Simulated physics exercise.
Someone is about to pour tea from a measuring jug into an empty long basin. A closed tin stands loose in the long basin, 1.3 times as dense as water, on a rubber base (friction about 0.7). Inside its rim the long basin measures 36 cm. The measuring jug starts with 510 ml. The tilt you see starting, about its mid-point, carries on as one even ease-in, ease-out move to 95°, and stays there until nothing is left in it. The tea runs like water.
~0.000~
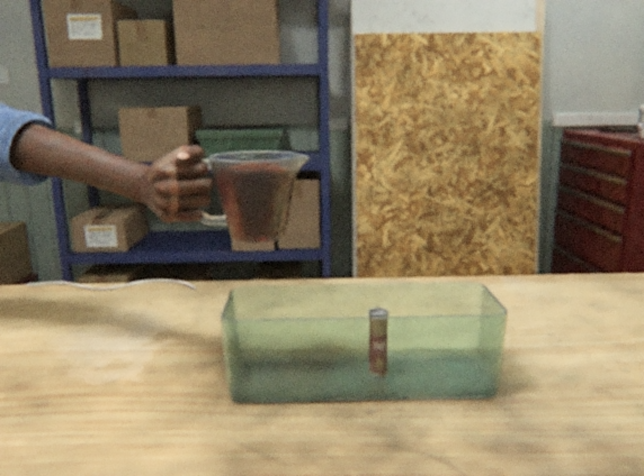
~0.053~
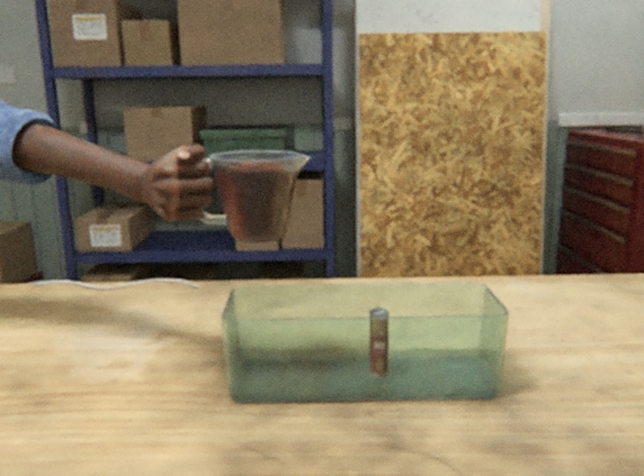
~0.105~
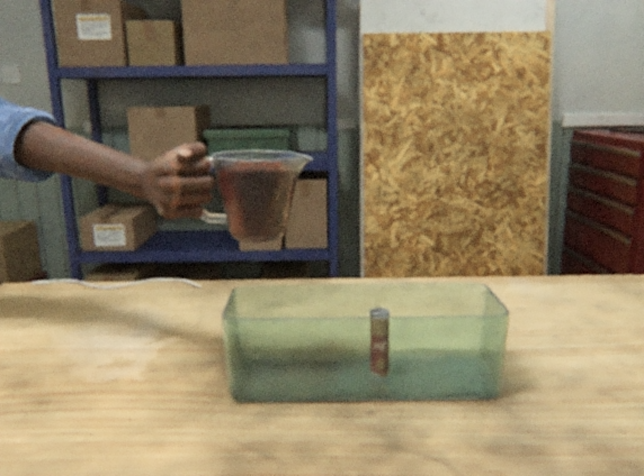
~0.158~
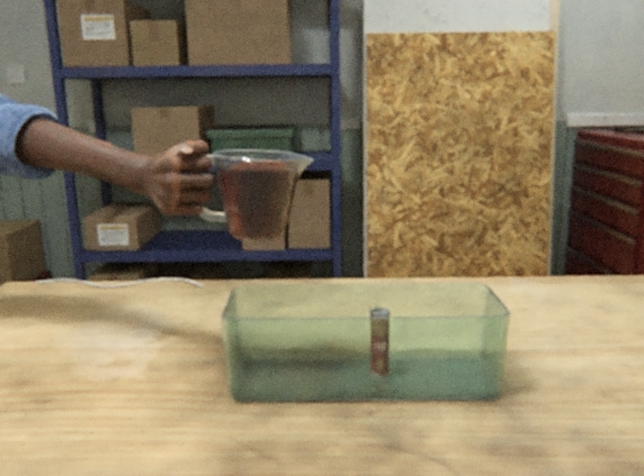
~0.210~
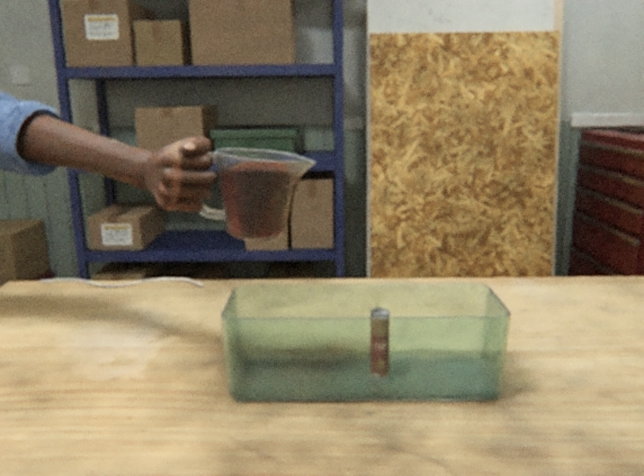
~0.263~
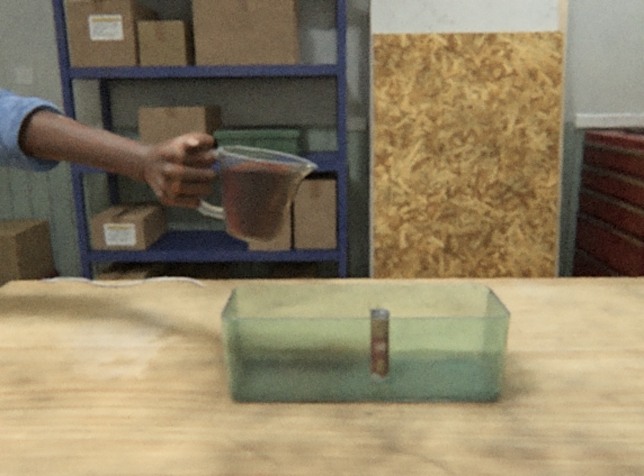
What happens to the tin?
It topples.
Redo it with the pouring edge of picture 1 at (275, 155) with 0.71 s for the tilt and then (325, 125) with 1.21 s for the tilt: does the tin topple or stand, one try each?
First it keeps standing; then it goes over.
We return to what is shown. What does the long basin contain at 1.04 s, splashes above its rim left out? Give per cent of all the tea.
Some 58 per cent.
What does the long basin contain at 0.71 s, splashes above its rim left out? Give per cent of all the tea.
Near 7 in a hundred.
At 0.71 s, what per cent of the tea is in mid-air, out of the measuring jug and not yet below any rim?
About 20 per cent.
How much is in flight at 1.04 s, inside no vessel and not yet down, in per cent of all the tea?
Near 18 in a hundred.
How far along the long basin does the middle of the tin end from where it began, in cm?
Some 7.0 cm.
After 0.71 s the tilt is 57° and 74 per cent is still to pour; the tin stands where it began.
After 1.04 s the tilt is 88° and 23 per cent is still to pour; the tin leans 22°.
After 1.38 s the tilt is 95° and 1 per cent is still to pour; the tin lies on its side.
After 1.75 s the tilt is 95° and 0 per cent is still to pour; the tin lies on its side.
In the end the tin lies on its side.
